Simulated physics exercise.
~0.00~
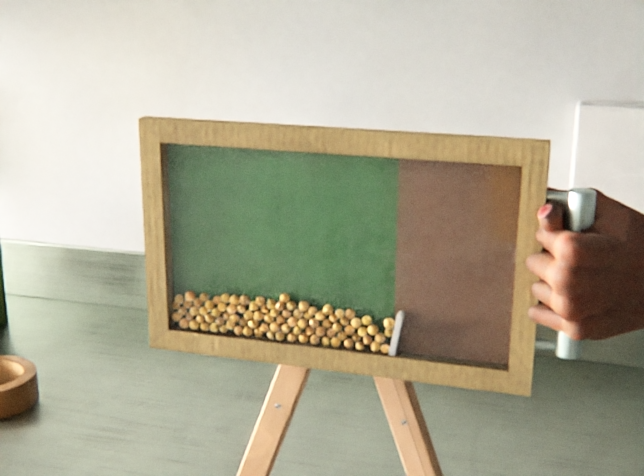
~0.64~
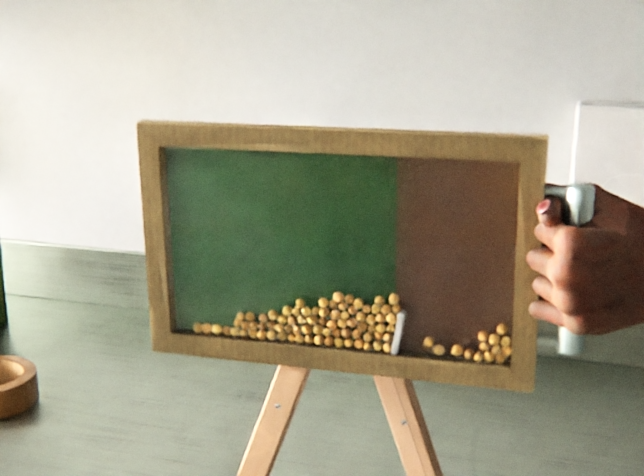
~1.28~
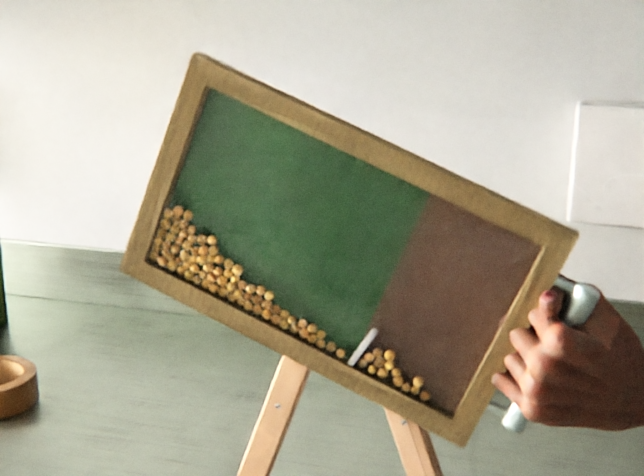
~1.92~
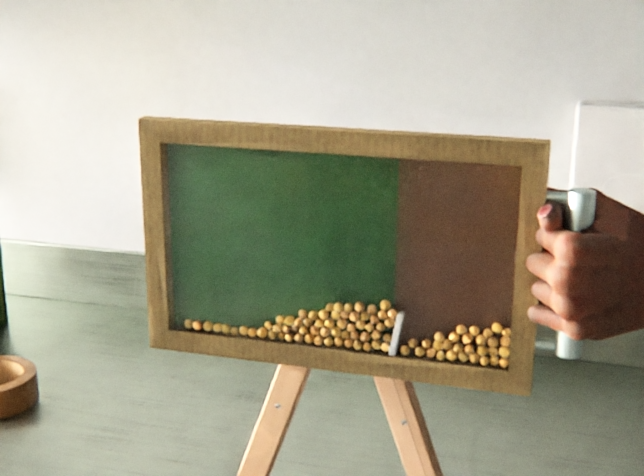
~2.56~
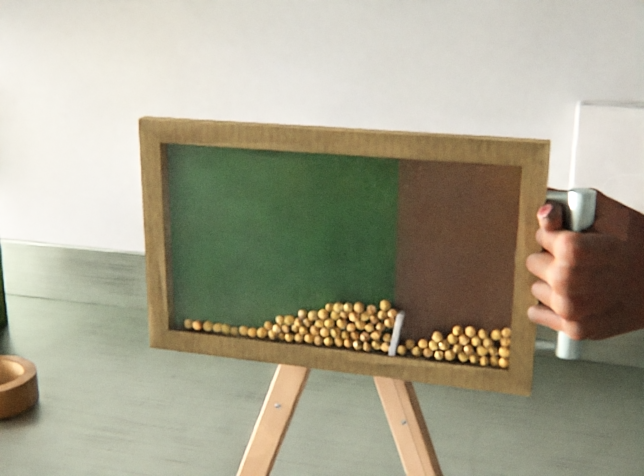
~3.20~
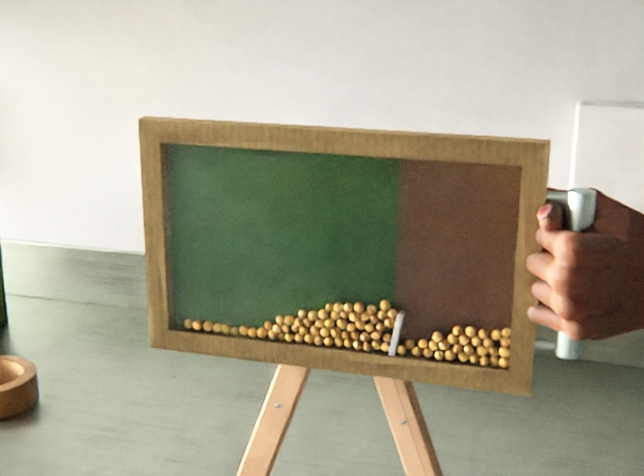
Framed green and brown case tilting clockwise and back on a stand beside a gripping hand, wooden beads settling in both strips.
